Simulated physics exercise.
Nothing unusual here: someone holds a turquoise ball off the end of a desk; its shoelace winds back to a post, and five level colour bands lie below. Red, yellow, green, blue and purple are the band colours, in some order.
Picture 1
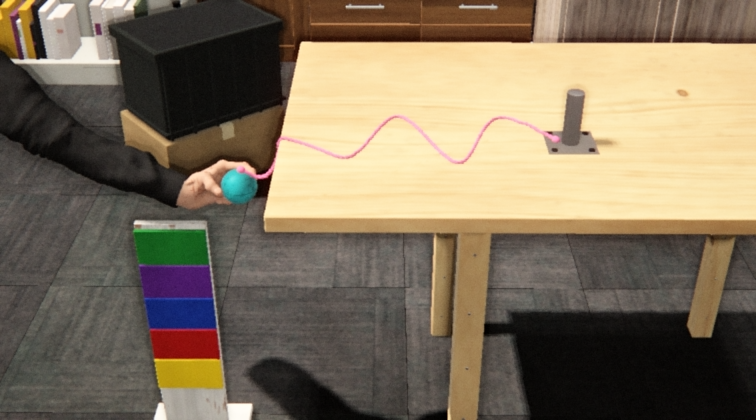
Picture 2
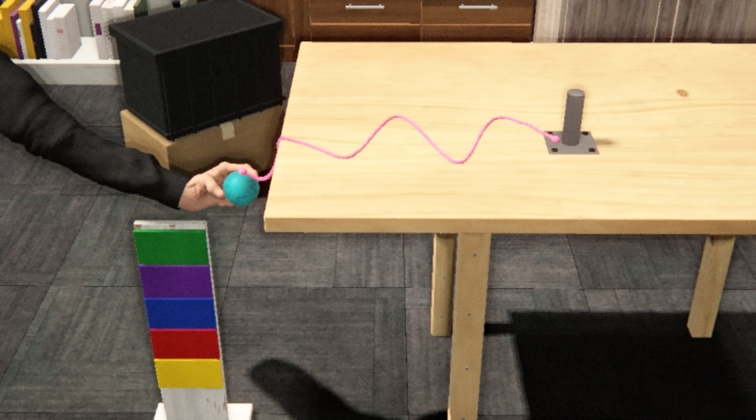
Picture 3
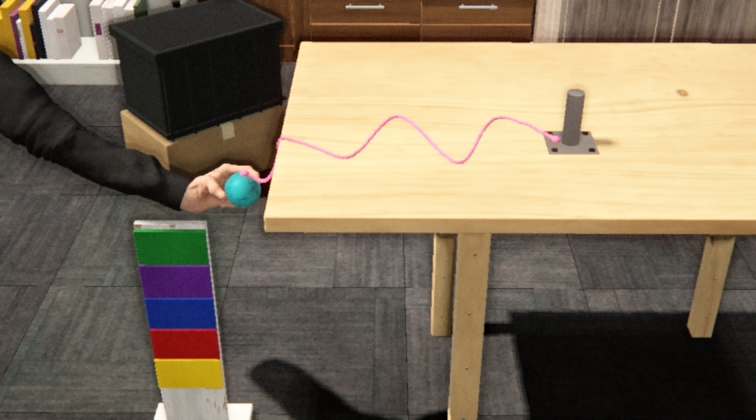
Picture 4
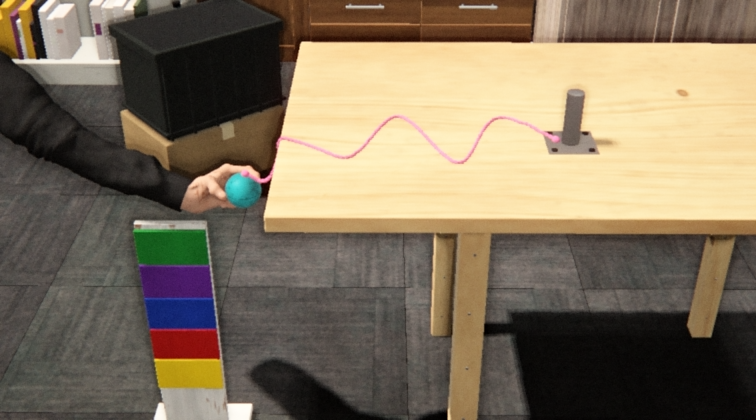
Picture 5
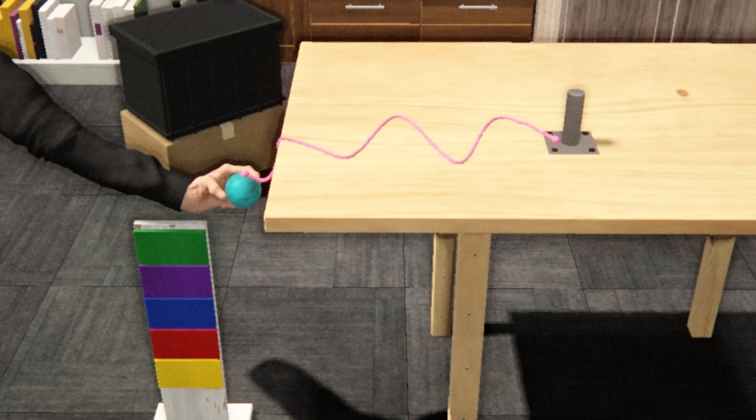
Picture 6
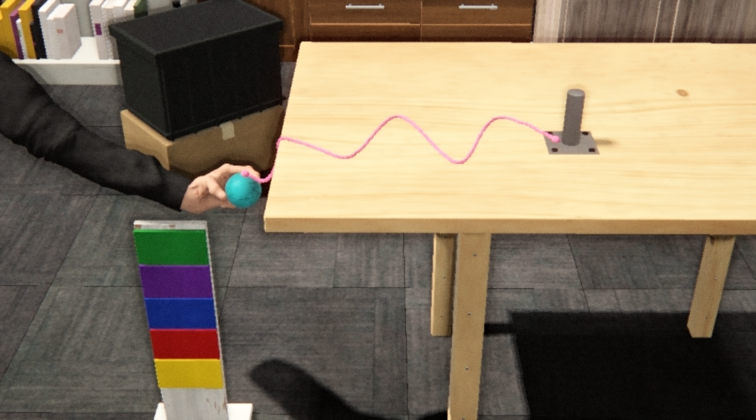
A turquoise ball, held by a hand reaching in from the left beside a wooden desk, shifts very slightly down and to the right, then stays still in the fingers. Its pink shoelace keeps winding across the desktop to a grey post, above a floor stand with stacked green, purple, blue, red and yellow bands.
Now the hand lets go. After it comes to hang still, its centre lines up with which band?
It lines up with yellow.
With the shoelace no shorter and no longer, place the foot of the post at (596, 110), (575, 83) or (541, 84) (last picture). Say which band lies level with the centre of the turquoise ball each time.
Red; red; yellow.
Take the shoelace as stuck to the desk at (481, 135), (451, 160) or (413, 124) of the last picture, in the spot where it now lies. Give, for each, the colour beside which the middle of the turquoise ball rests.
Going through the tries in order, you get red, blue and purple.
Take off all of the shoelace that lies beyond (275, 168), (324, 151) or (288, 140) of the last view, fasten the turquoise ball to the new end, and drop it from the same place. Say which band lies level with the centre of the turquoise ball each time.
Lab note - try 1: Red; try 2: Purple; try 3: Blue.
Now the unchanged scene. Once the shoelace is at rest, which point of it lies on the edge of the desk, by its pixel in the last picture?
Pixel (417, 127) or thereabouts.
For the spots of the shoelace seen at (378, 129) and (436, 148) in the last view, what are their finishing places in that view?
Result - first point (284, 200), second point (330, 139).
Soon after, ball near (297, 348); level with red.
Then, ball near (296, 374); level with yellow.
At rest, ball near (301, 380); level with yellow. Its middle rests at the yellow band.
